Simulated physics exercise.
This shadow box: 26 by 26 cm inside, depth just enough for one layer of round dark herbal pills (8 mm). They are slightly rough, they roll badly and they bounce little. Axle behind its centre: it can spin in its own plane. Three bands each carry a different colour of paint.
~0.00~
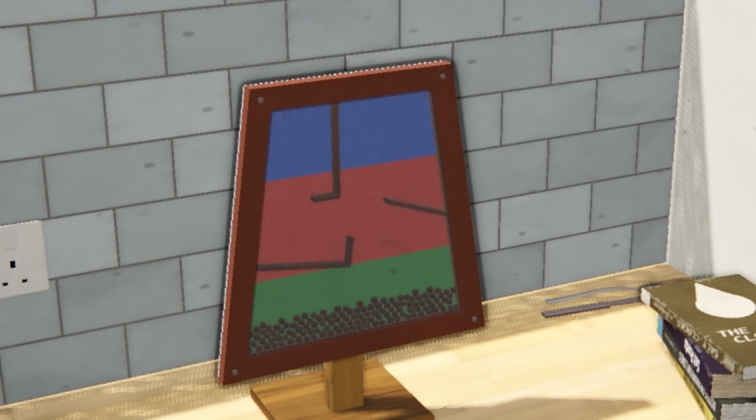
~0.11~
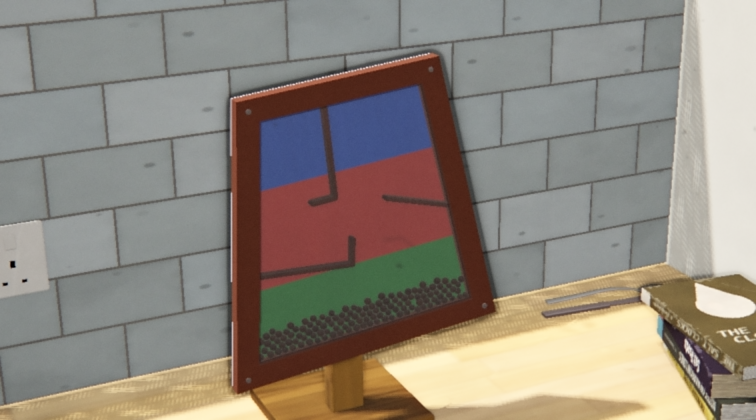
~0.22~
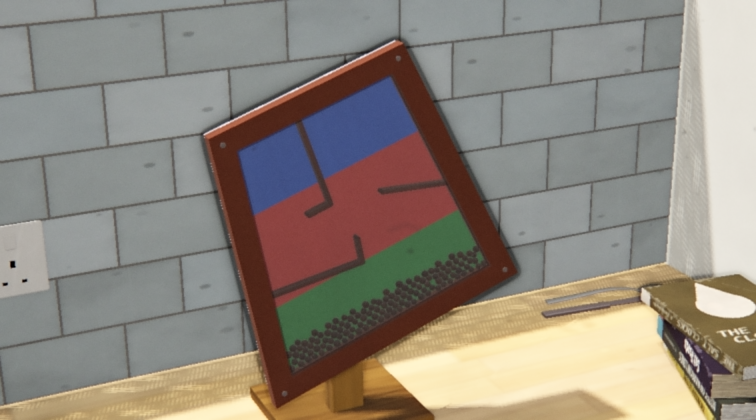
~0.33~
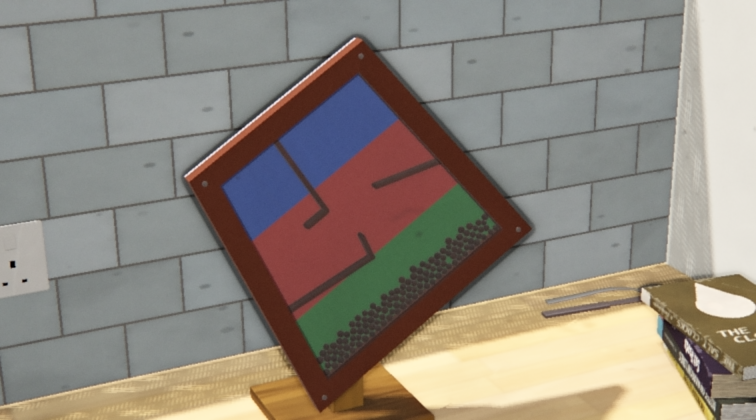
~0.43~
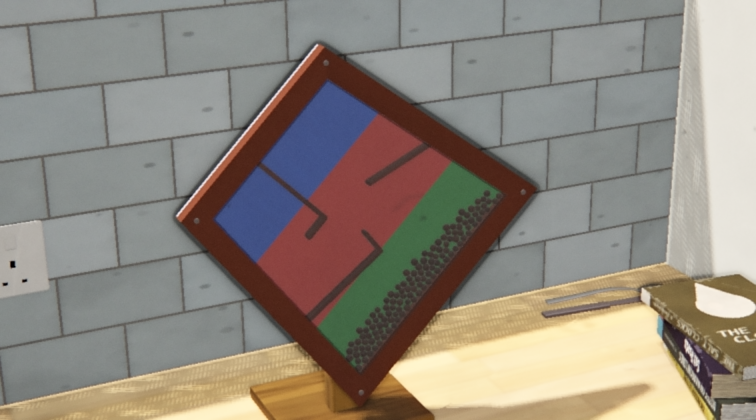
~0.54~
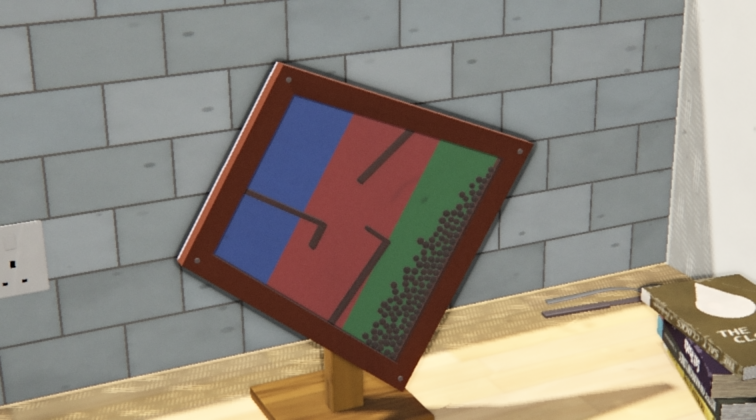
A dark red framed panel, banded blue, red and green from top to bottom, stands on a wooden stand on a pale worktop against a grey tiled wall, seen from a fixed view. Small dark round pieces line its lower edge beneath thin dark bars, with a socket left and books right. The panel turns steadily anticlockwise well past a diagonal, its pieces shifting slightly and banking along the green side.
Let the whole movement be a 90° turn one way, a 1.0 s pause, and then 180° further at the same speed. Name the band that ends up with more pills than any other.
The band marked green.
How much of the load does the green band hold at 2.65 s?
I'd say near 90 in a hundred.
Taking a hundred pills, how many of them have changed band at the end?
Something near 40 per cent end up elsewhere.
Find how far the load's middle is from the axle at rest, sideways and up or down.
The middle sits around 6 cm left of it and 9 cm below it.
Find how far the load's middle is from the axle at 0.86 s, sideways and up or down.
Position estimate: Right 10 cm, below 6 cm.
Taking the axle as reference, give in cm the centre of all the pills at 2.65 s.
Right about 7 cm, up about 8 cm.
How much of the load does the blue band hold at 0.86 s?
That comes to some 0 percent of the load.
After 0.86 s, it stands 90° anticlockwise; the pills' middle is 10 cm right of and 6 cm below the centre; red 5 %, green 95 %.
After 2.65 s, it stands 180° anticlockwise; the pills' middle is 7 cm right of and 8 cm above the centre; red 10 %, green 90 %.
After 3.44 s, it has come round 270° anticlockwise; the pills' middle is 6 cm left of and 9 cm below the centre; red 40 %, blue 5 %, green 60 %.
All still by 3.9 s, it has come round 270° anticlockwise; red 40 %, blue 5 %, green 60 %.
